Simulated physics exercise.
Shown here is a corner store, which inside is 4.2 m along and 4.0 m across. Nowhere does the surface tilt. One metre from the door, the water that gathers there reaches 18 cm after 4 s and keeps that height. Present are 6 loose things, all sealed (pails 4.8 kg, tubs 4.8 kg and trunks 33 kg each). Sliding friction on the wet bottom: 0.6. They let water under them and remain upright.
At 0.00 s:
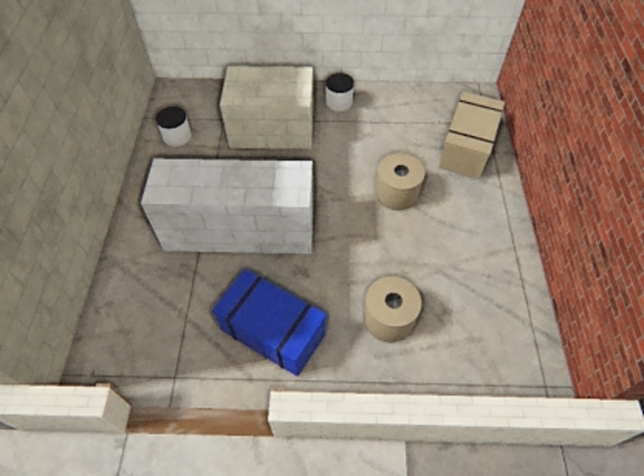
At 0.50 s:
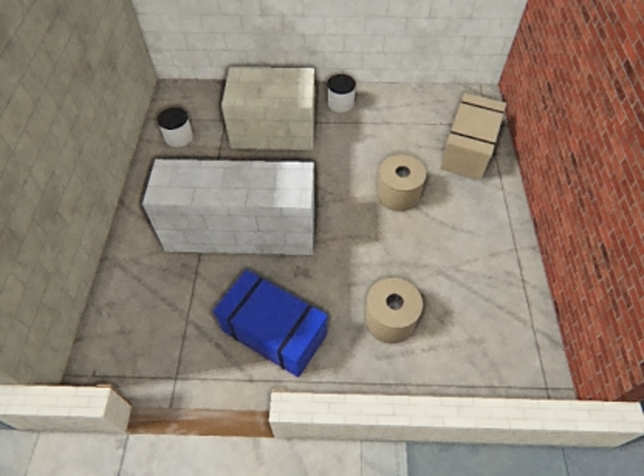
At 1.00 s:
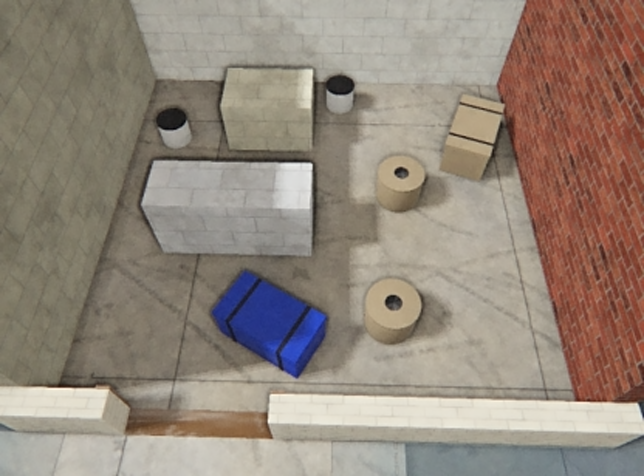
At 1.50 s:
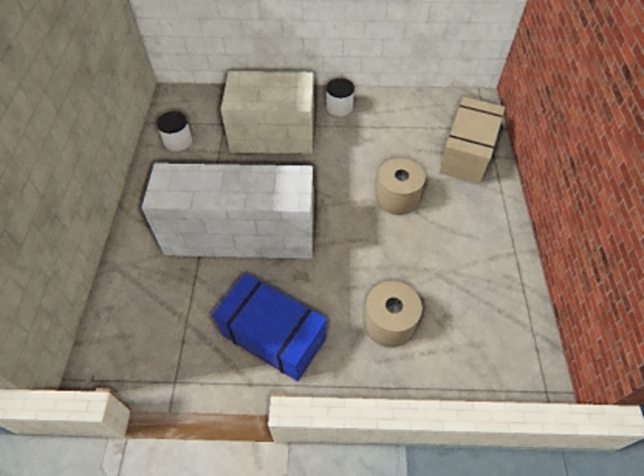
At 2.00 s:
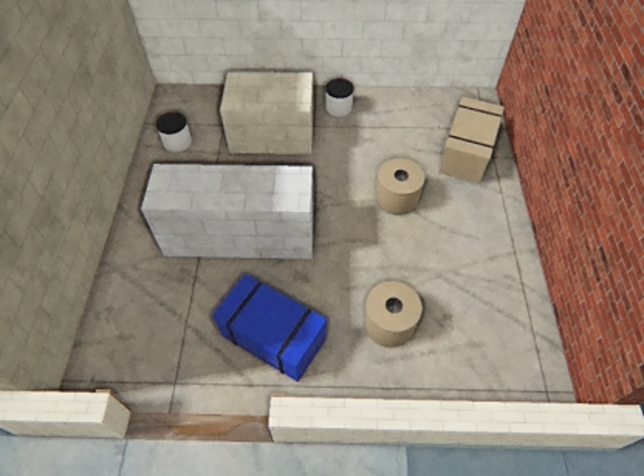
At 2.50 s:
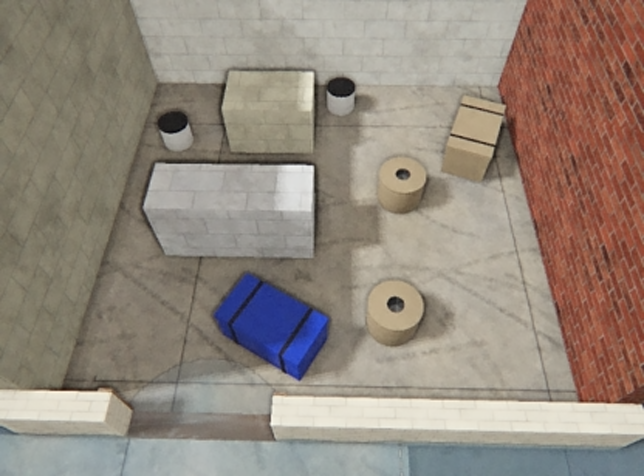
At the start, a walled corner store seen from above holds a blue trunk, pale blocks, tubs, tan rolls and a tan trunk on a dry floor. The objects stay put while bluish water spreads outside the front wall, and finally a thin, clear sheet enters through the doorway gap at lower left.
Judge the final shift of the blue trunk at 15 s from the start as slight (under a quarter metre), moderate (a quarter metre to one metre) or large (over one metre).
Large.
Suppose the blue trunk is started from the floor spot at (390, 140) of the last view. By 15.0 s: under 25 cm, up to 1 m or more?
I'd say it budges a bit.
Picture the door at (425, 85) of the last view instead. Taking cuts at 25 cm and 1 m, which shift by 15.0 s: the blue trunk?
Under that change the blue trunk is pushed well away.
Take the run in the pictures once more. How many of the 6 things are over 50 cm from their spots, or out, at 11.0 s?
By then the count is 3.
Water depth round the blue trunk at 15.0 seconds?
Close to 13 centimetres.
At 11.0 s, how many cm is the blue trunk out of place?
140 cm or so by then.
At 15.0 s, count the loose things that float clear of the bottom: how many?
At that point I count 6.
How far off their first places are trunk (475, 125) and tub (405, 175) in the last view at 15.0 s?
They sit 120 cm and 120 cm away, in the order given.
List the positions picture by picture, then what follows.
The first frame shows the blue trunk at (269, 312) rests on the ground; 0.0 m2 under water; 0 of 6 have shifted.
The second frame shows the blue trunk at (270, 313) rests on the ground; 0.0 m2 under water; 0 of 6 have shifted.
The third frame shows the blue trunk at (269, 314) rests on the ground; 0.0 m2 under water; 0 of 6 have shifted.
The fourth frame shows the blue trunk at (269, 317), on the bottom; water covers 0.0 m2; 0 of 6 have shifted.
The fifth frame shows the blue trunk at (269, 317), on the bottom; water covers 0.0 m2; 0 of 6 have shifted.
The sixth frame shows the blue trunk at (271, 317) rests on the ground; 0.4 m2 under water; 0 of 6 have shifted.
After 3.5 s the blue trunk is near (271, 317), 0.0 m from its start, aground; 0 afloat.
After 6.8 s the blue trunk is near (325, 276), 0.6 m from its start, aground; 0 afloat.
After 11.0 s the blue trunk is near (422, 250), 1.4 m from its start, aground; 3 afloat.
After 15.0 s the blue trunk is near (535, 239), 2.4 m from its start, afloat; 6 afloat.
